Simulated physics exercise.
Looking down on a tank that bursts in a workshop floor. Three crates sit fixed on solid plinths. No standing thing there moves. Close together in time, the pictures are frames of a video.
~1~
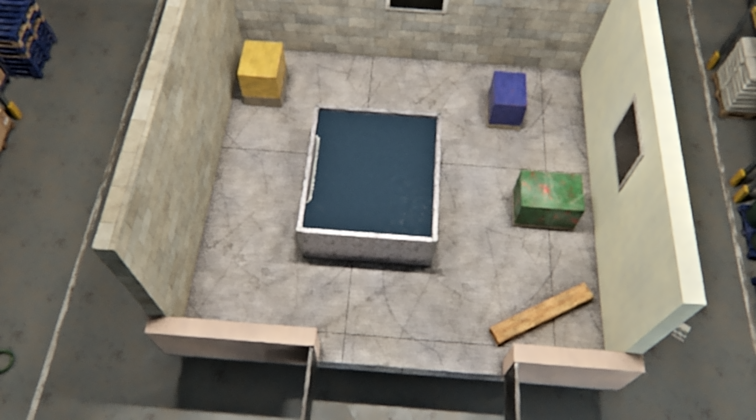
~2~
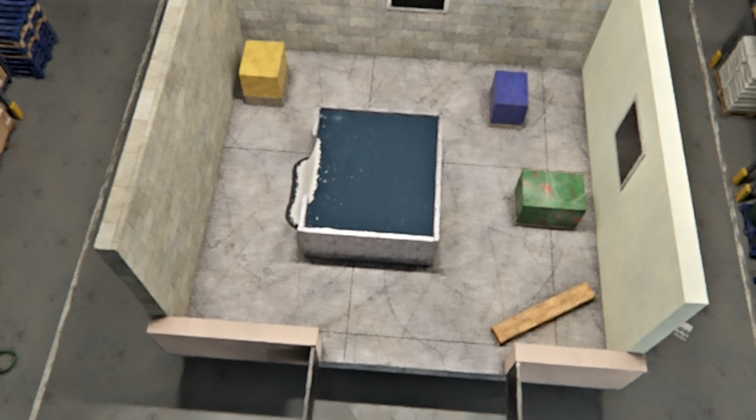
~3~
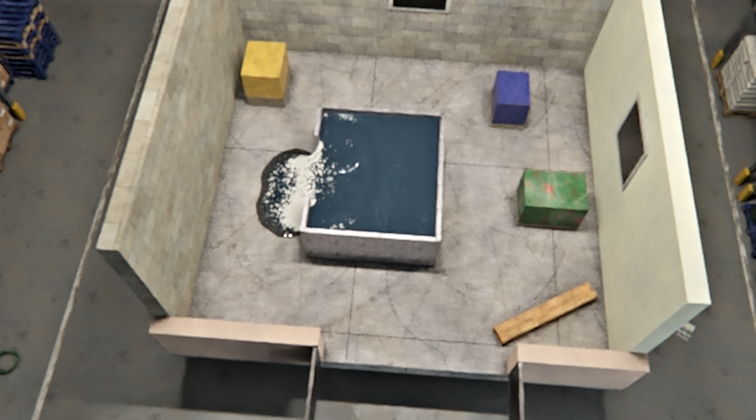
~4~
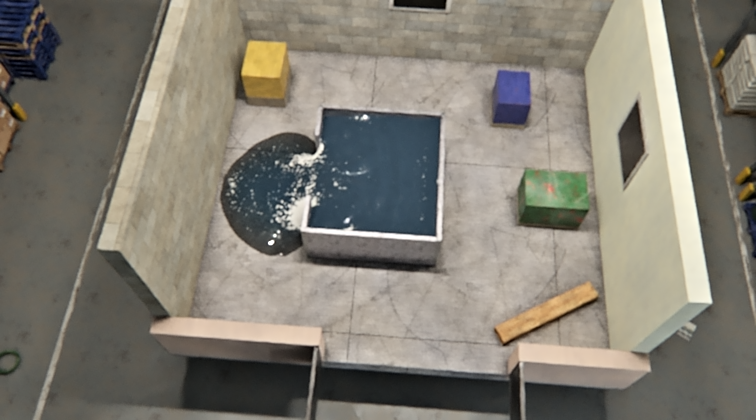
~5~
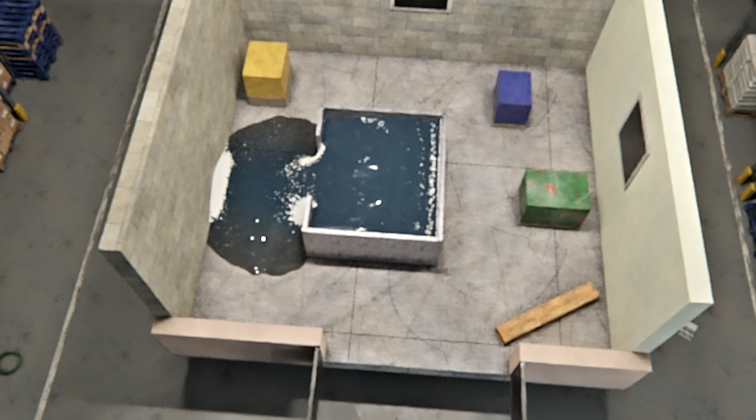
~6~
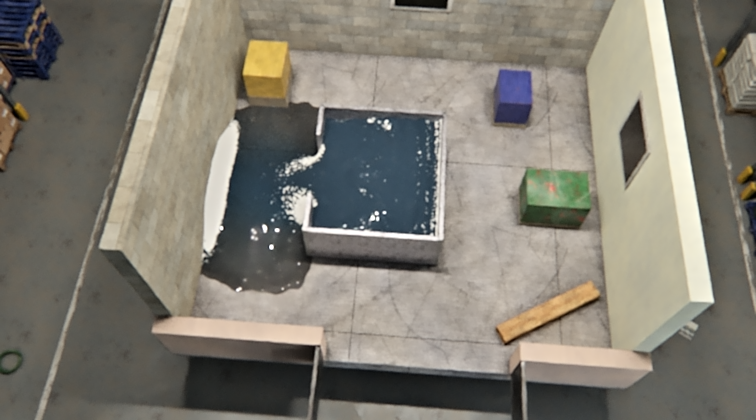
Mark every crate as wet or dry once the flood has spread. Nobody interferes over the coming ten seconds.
Yellow crate: Wet, blue crate: Wet, green crate: Wet.
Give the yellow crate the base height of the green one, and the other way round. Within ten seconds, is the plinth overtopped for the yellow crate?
Well, the yellow one is inundated then.
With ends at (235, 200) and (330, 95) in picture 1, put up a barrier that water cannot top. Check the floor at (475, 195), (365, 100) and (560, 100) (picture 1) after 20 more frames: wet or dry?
First unwetted, then inundated, then unwetted.
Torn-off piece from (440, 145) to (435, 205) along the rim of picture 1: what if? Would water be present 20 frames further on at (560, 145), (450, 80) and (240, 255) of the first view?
As listed: Covered, covered, no water.
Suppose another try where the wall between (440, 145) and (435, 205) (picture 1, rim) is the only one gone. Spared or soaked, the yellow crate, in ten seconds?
I'd say the yellow crate is untouched.
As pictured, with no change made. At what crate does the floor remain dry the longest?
I'd name the one in green.
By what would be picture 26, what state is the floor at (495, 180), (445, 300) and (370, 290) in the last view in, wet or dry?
Going through them one by one, the first is spared, the second waterlogged and the third waterlogged.
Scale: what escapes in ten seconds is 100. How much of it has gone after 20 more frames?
Share gone: About 5 %.
A moment on, water covers 20 % of the floor; the yellow crate water round its plinth, the blue crate not reached, the green crate not reached.
Next, water covers 40 % of the floor; the yellow crate water round its plinth, the blue crate not reached, the green crate not reached.
Then, water covers 75 % of the floor; the yellow crate water round its plinth, the blue crate water round its plinth, the green crate not reached.
Later, water covers 95 % of the floor; the yellow crate water round its plinth, the blue crate water round its plinth, the green crate water round its plinth.
In the end, water covers 100 % of the floor; the yellow crate was topped, the blue crate was topped, the green crate was topped.
